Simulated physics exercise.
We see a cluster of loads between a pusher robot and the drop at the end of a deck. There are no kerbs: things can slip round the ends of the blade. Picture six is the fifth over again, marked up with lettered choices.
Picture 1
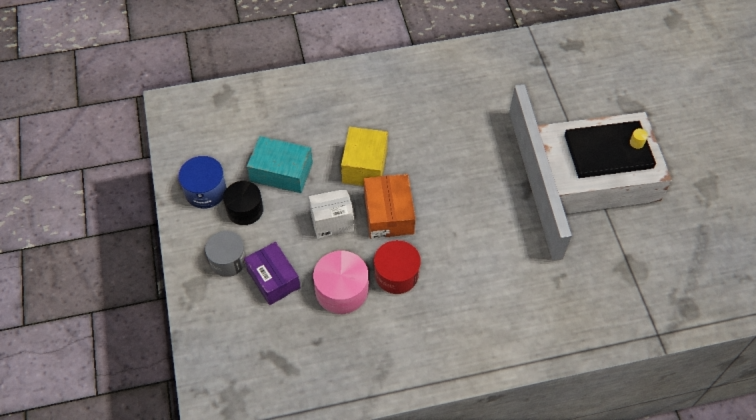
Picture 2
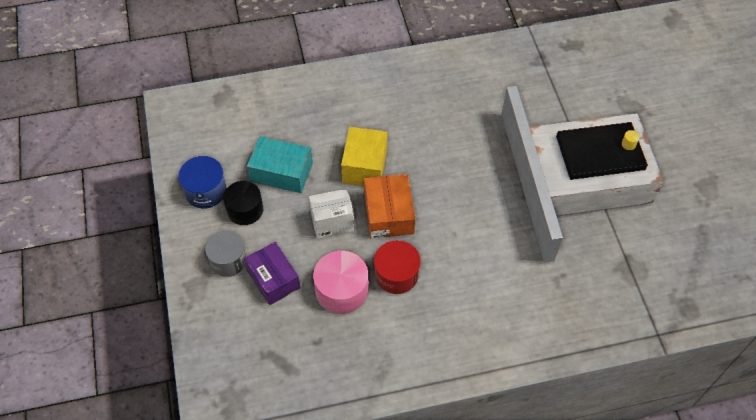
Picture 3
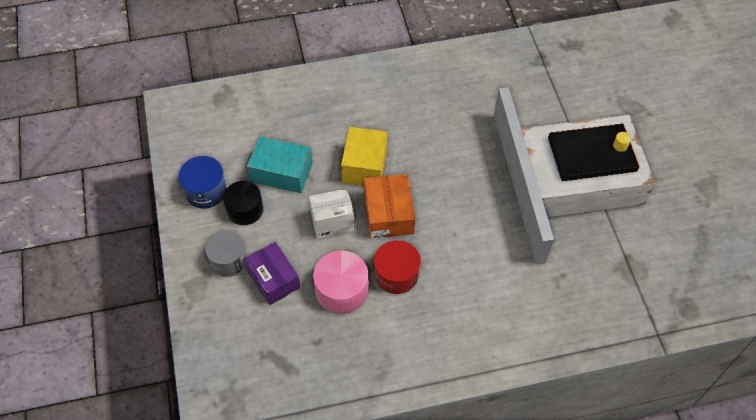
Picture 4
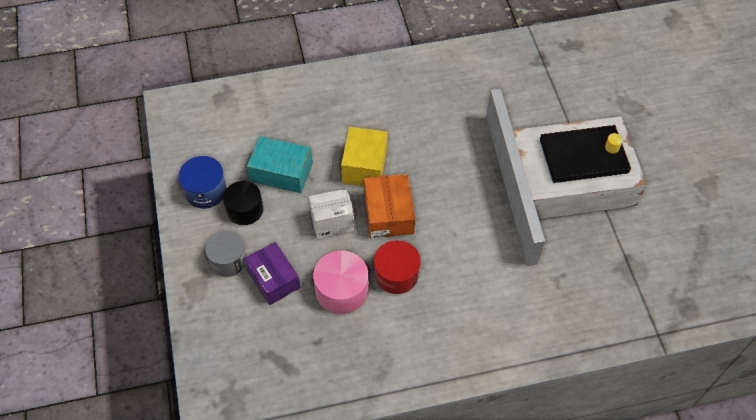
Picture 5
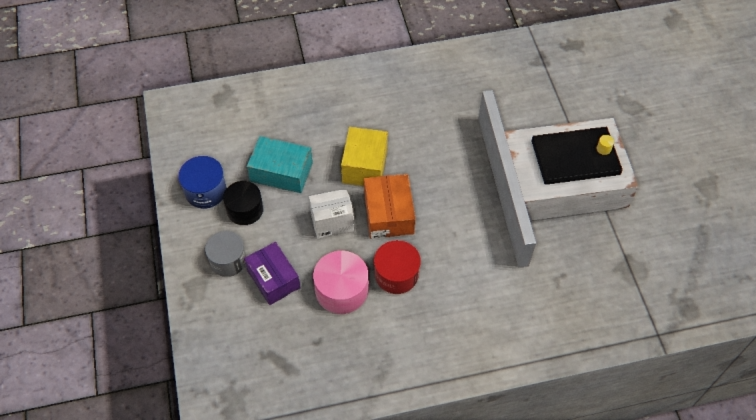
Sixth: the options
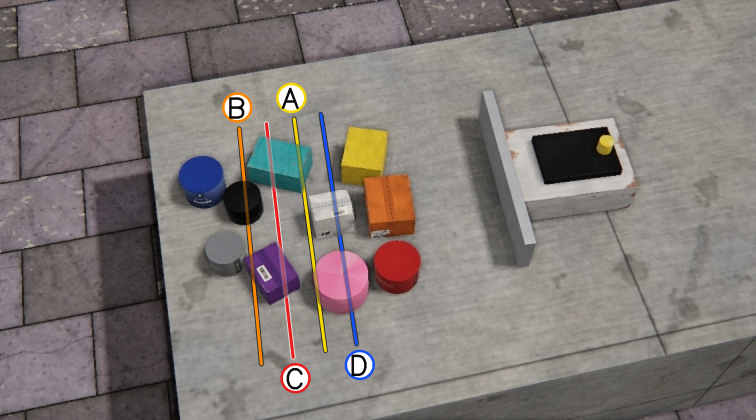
A white, boxy robot with a black top, a yellow knob and a wide grey plate on its left side sits toward the right of a grey deck above purplish paving, seen from a high angle. To its left are turquoise, yellow, orange, white and purple boxes among blue, black, grey, pink and red cylinders. The robot slides slowly a short way left, plate first, while the loads and camera stay still.
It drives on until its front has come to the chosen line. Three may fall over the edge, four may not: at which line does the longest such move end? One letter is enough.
It should halt at B.
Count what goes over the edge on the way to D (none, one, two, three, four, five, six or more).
In all, none.
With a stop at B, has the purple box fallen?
No.
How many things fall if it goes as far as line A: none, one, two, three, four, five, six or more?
By then, none.
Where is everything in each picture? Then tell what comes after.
The first picture shows purple box (273, 273); yellow crate (365, 158); black canister (243, 203).
The second picture shows robot (596, 150); turquoise crate (281, 165).
The third picture shows robot (587, 152); red pail (397, 267).
The fourth picture shows robot (579, 153); white parcel (332, 214).
The fifth picture shows robot (571, 155); pink canister (342, 282); purple box (273, 273); yellow crate (365, 158).
On the marked copy, A at (309, 226); B at (249, 237); C at (279, 232); D at (337, 221).
Taking B. A third of the way, robot (480, 172); blue pail (203, 183); grey pail (227, 254).
Two thirds of the way, robot (388, 189); blue pail (196, 184); grey pail (217, 253).
When it is over, robot (316, 202); blue pail over the edge; grey pail over the edge; two fallen.
As for the rest, A is within the limit but short; C is within the limit but short; D is within the limit but short.
